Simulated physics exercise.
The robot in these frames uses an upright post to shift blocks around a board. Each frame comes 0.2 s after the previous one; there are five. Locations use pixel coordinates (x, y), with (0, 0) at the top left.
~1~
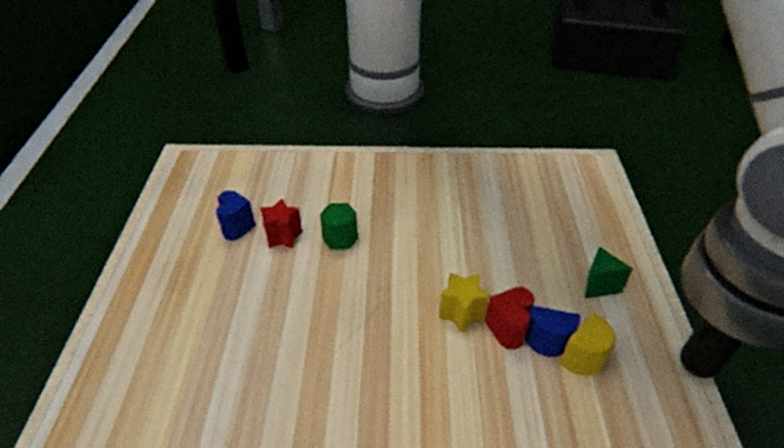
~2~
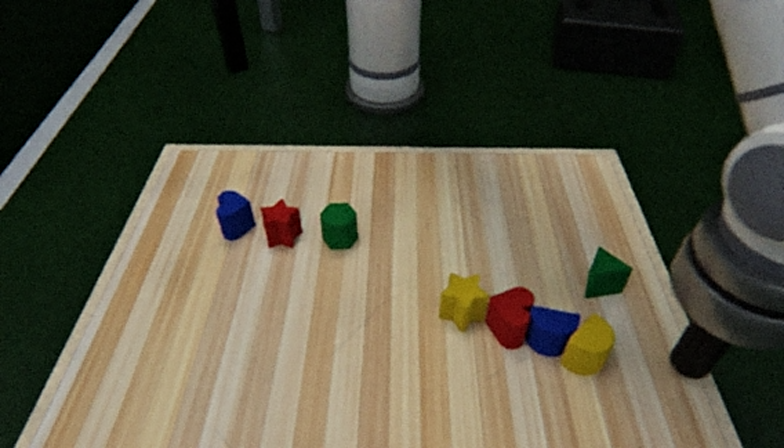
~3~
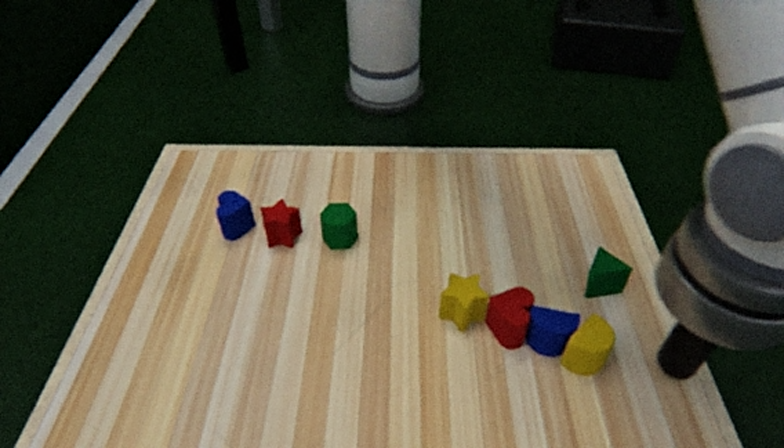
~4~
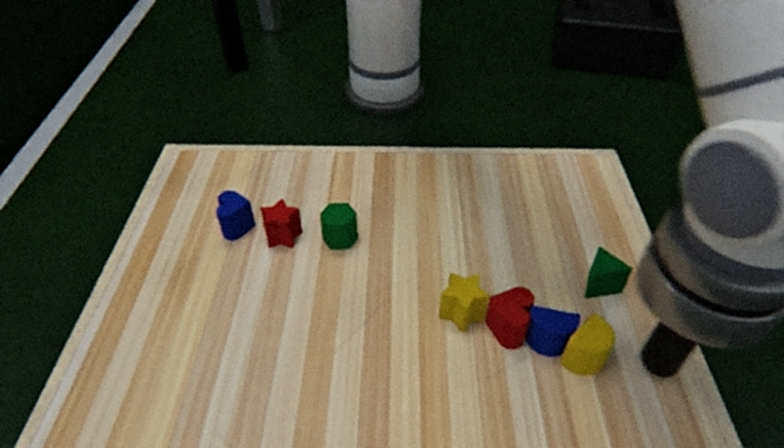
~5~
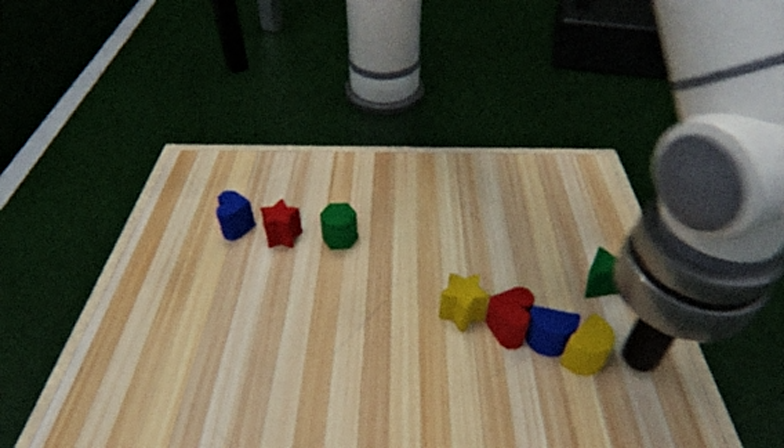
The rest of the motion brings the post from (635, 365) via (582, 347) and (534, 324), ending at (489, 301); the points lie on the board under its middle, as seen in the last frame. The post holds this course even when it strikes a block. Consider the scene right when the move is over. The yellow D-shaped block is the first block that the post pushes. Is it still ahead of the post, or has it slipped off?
Gone from the front.
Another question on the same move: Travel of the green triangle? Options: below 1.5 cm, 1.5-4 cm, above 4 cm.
Short: Under 1.5 cm.
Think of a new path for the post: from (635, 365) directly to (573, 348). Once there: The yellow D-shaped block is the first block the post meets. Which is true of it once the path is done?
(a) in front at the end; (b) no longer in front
(a)
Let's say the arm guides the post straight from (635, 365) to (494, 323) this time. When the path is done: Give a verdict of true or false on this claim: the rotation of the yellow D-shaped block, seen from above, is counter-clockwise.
The statement is true.
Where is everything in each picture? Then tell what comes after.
The first picture shows lower end of the post (698, 363), tops of blocks, yellow star block (465, 288), red heart-shaped block (515, 304), blue D-shaped block (556, 319), yellow D-shaped block (595, 334), green triangle (610, 262).
The second picture shows post (688, 364), blocks as before.
The third picture shows post (675, 364), blocks as before.
The fourth picture shows post (659, 362), blocks as before.
The fifth picture shows post (640, 357), yellow star block (465, 288), red heart-shaped block (515, 304), blue D-shaped block (556, 319), yellow D-shaped block (595, 334), green triangle (610, 262).
The first path, step by step. One third of the way, post (584, 339); yellow star block (433, 278); red heart-shaped block (479, 294); blue D-shaped block (515, 312); yellow D-shaped block (554, 327), turned 20° anticlockwise.
Two thirds of the way, post (535, 315); yellow star block (416, 269); red heart-shaped block (439, 294), turned 30° clockwise; blue D-shaped block (471, 312), turned 15° anticlockwise; yellow D-shaped block (511, 315), turned 45° anticlockwise.
At the end, post (491, 293); yellow star block (415, 269); red heart-shaped block (434, 297), turned 45° clockwise; blue D-shaped block (463, 317), turned 15° anticlockwise; yellow D-shaped block (504, 315), turned 55° anticlockwise; green triangle not moved.
